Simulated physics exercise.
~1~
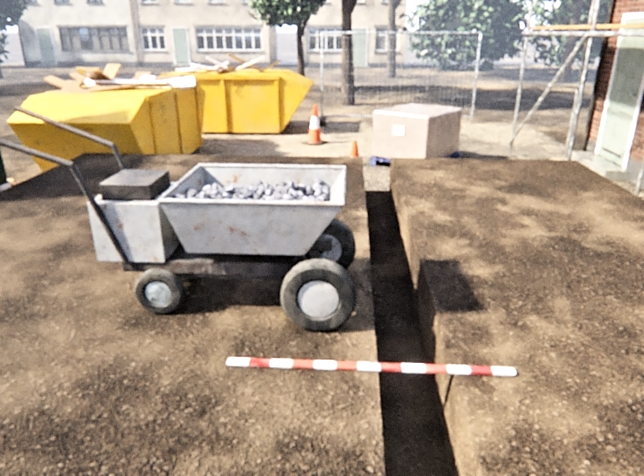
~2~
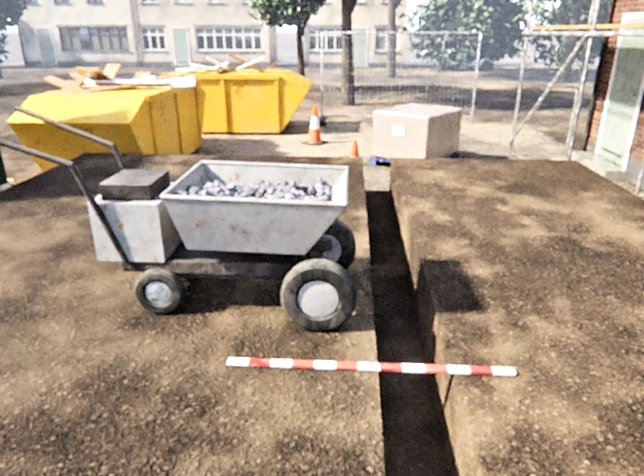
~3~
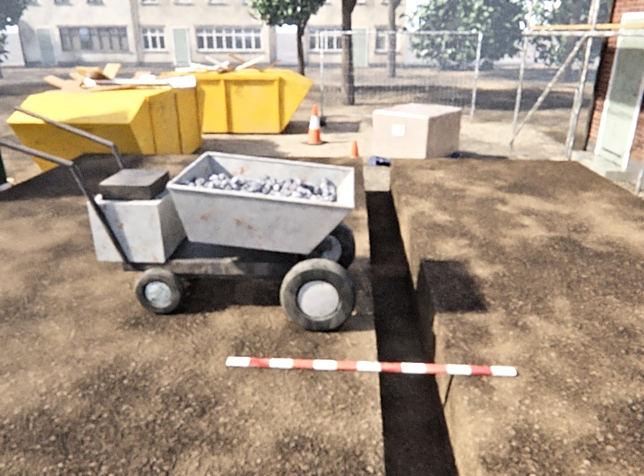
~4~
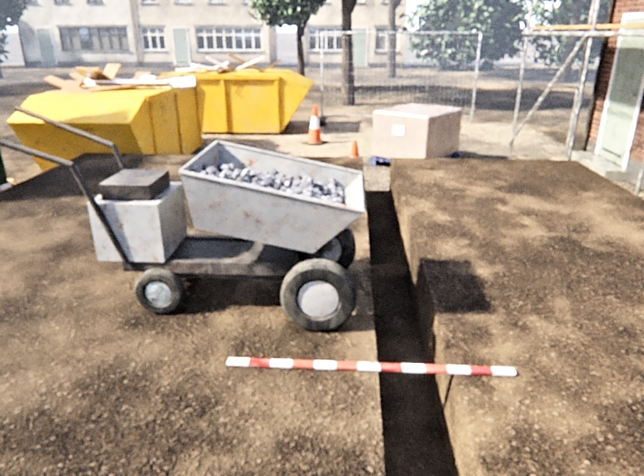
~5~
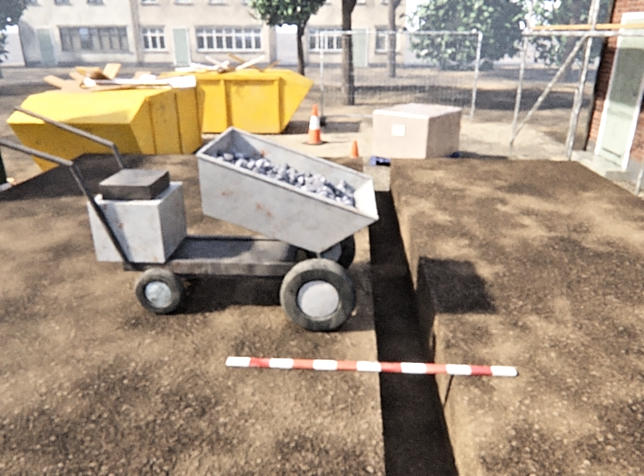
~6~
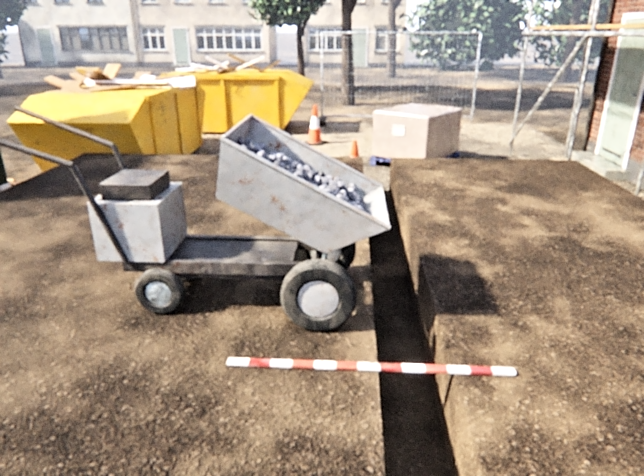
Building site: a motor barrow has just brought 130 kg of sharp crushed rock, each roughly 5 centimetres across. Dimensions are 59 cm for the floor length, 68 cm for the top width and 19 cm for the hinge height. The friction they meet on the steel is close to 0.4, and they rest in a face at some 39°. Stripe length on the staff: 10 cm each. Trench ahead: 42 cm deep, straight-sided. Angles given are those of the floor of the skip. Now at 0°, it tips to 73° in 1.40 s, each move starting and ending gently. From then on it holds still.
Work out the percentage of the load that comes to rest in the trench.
It works out at about 46 per cent of the load.
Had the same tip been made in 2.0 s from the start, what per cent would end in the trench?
50 %.
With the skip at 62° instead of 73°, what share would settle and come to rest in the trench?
About 20%.
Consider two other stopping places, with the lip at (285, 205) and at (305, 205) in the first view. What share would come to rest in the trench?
Result: Close to 85 then close to 80 per cent.
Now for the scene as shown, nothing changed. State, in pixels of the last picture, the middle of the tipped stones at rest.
I'd point to around (426, 341).
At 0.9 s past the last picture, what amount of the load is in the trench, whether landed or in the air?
About 5%.
Then, 0.5 s after the last picture the floor is at 62°, 100 % in the skip; the foremost stones are at (412, 248).
Then, 0.9 s after the last picture the floor is at 73°, 76 % in the skip, 7 % in the trench, 17 % past the trench; the foremost stones are at (486, 303).
Then, 1.3 s after the last picture the floor is at 73°, 44 % in the skip, 16 % in the trench, 40 % past the trench; the foremost stones are at (551, 303).
Then, 3.2 s after the last picture the floor is at 73°, 15 % in the skip, 46 % in the trench, 39 % past the trench; the foremost stones are at (567, 305).
